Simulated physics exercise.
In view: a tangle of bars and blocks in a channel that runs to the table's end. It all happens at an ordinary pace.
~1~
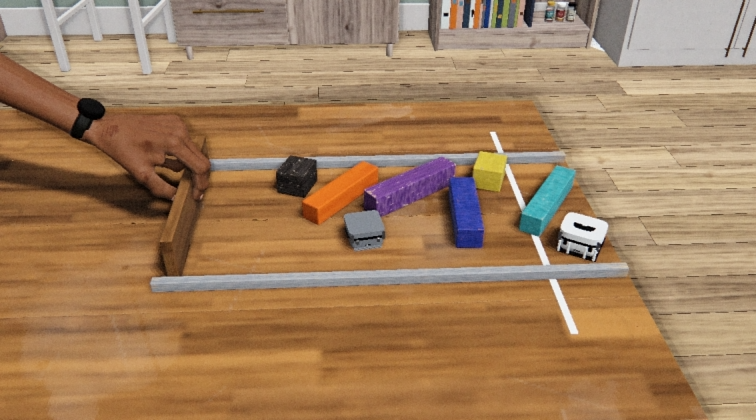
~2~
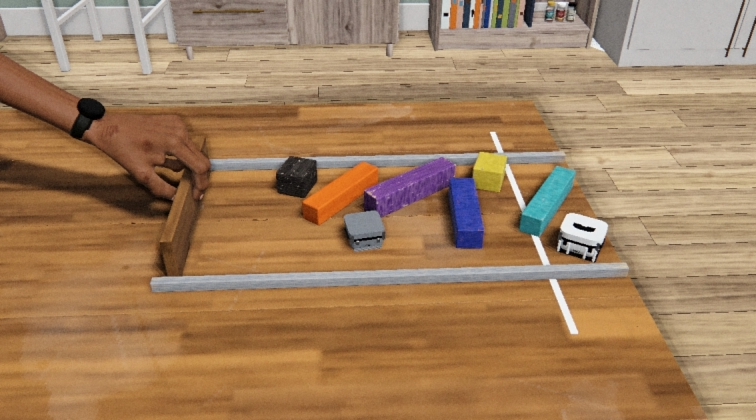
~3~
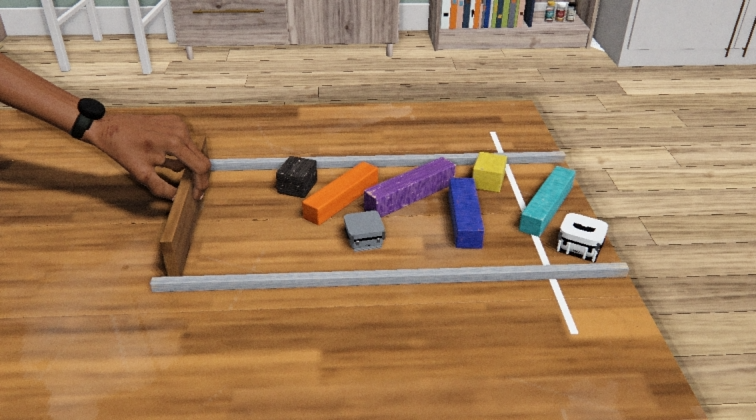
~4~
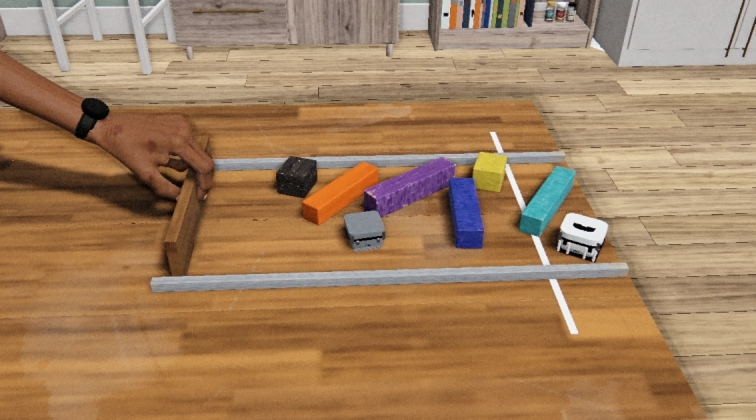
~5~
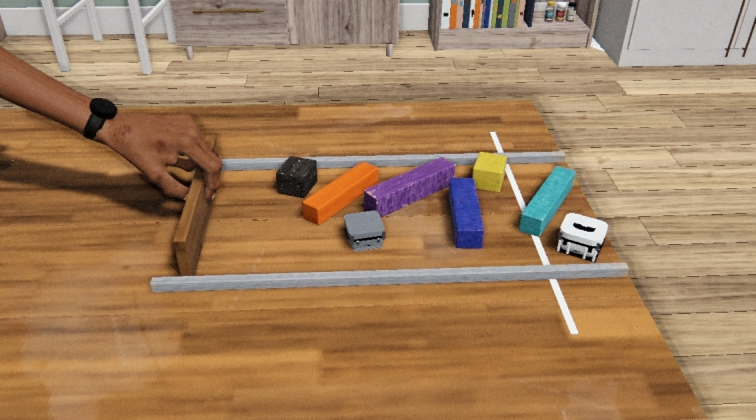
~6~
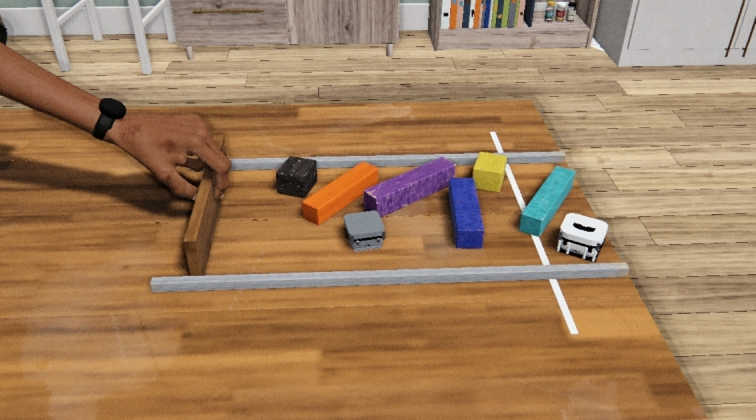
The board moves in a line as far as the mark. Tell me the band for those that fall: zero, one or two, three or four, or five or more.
The number that fall off is three or four.
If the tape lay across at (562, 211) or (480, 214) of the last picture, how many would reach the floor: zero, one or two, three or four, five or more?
One after another: 5 or more; none at all.
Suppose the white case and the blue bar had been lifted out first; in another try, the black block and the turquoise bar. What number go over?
Fallen: 2, and 1 in the other try.
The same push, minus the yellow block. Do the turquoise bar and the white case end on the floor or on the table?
The turquoise bar drops off; the white case tumbles off.
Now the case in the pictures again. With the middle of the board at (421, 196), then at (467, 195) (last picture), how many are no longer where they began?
By then 6, and 8.
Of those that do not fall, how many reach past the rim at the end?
The number is 2.
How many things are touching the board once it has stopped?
The number is 3.
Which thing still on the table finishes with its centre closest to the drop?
The blue bar ends nearest.
A little later, none off yet; white case at rest near (582, 238); turquoise bar at rest near (548, 200); yellow block at rest near (489, 172).
When it is over, the number that fall off is three or four; down, yellow block, turquoise bar and white case.
